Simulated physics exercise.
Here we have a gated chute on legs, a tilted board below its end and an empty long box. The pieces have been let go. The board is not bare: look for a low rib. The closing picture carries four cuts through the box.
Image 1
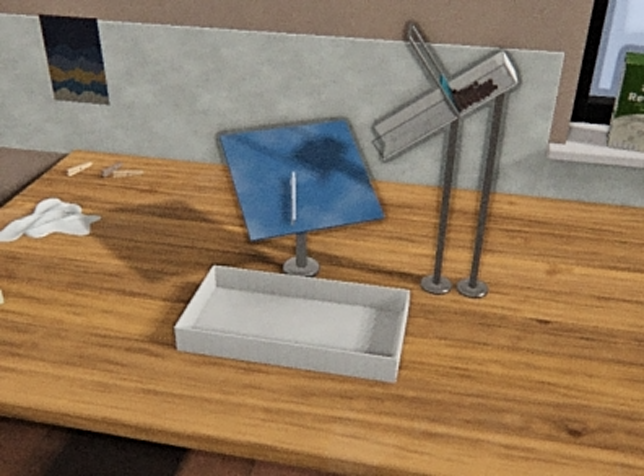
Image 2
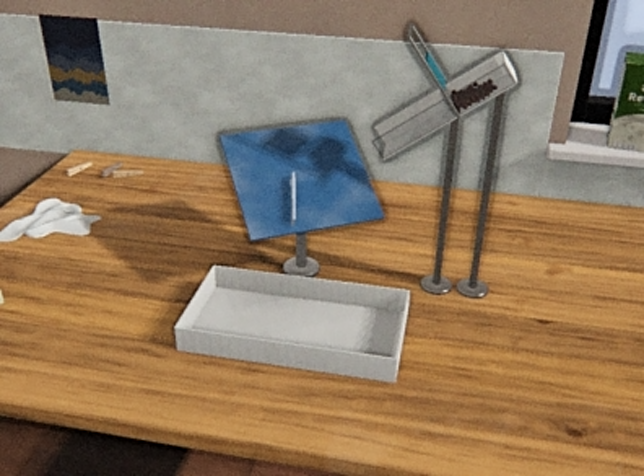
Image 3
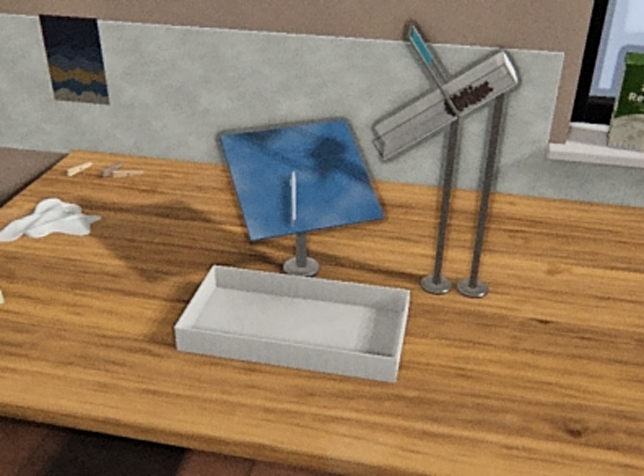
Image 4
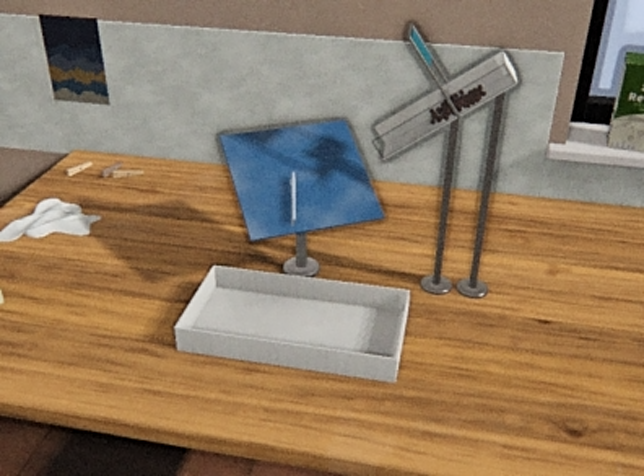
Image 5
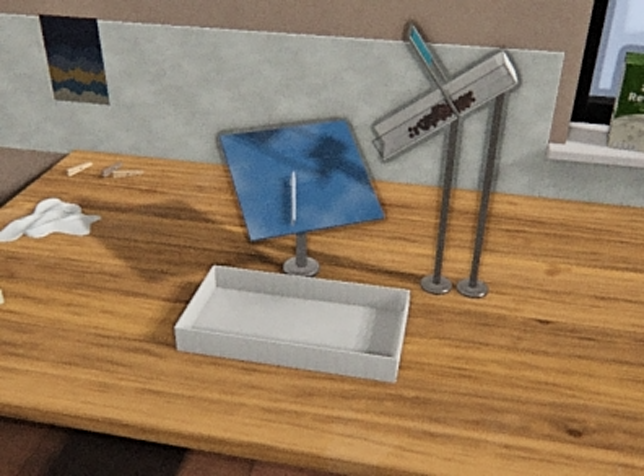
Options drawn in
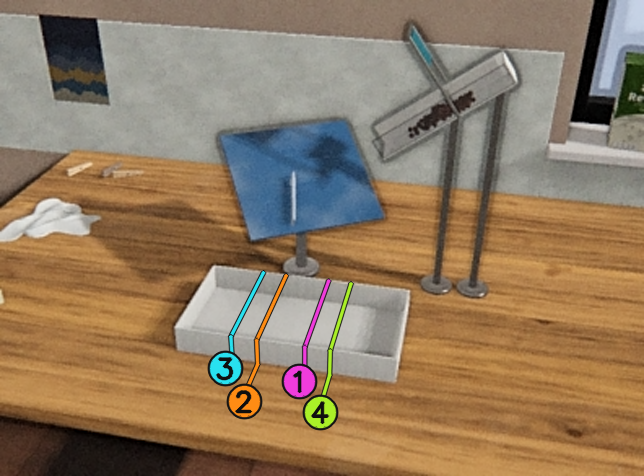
A tilted blue board stood behind an empty white box on a wooden table, while a bunch of small dark pieces slid down and leftward along a sloping chute, spreading out as it went.
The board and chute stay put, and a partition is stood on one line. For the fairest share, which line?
It is 1.
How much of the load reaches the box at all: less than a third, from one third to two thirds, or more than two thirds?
More than two thirds.
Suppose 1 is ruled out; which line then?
It is 4.
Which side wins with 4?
The left side.
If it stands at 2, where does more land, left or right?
The right side.
On the marked copy, line 1 crosses the front rim at (305, 346); line 2 crosses the front rim at (256, 339); line 3 crosses the front rim at (231, 335); line 4 crosses the front rim at (330, 349).
If 1 is chosen, of what is caught, about half on the left of the divider, about half on the right.
If 2 is chosen, of what is caught, a stray few on the left of the divider, nearly all on the right.
If 3 is chosen, of what is caught, none on the left of the divider, all on the right.
If 4 is chosen, of what is caught, most on the left of the divider, about a quarter on the right.
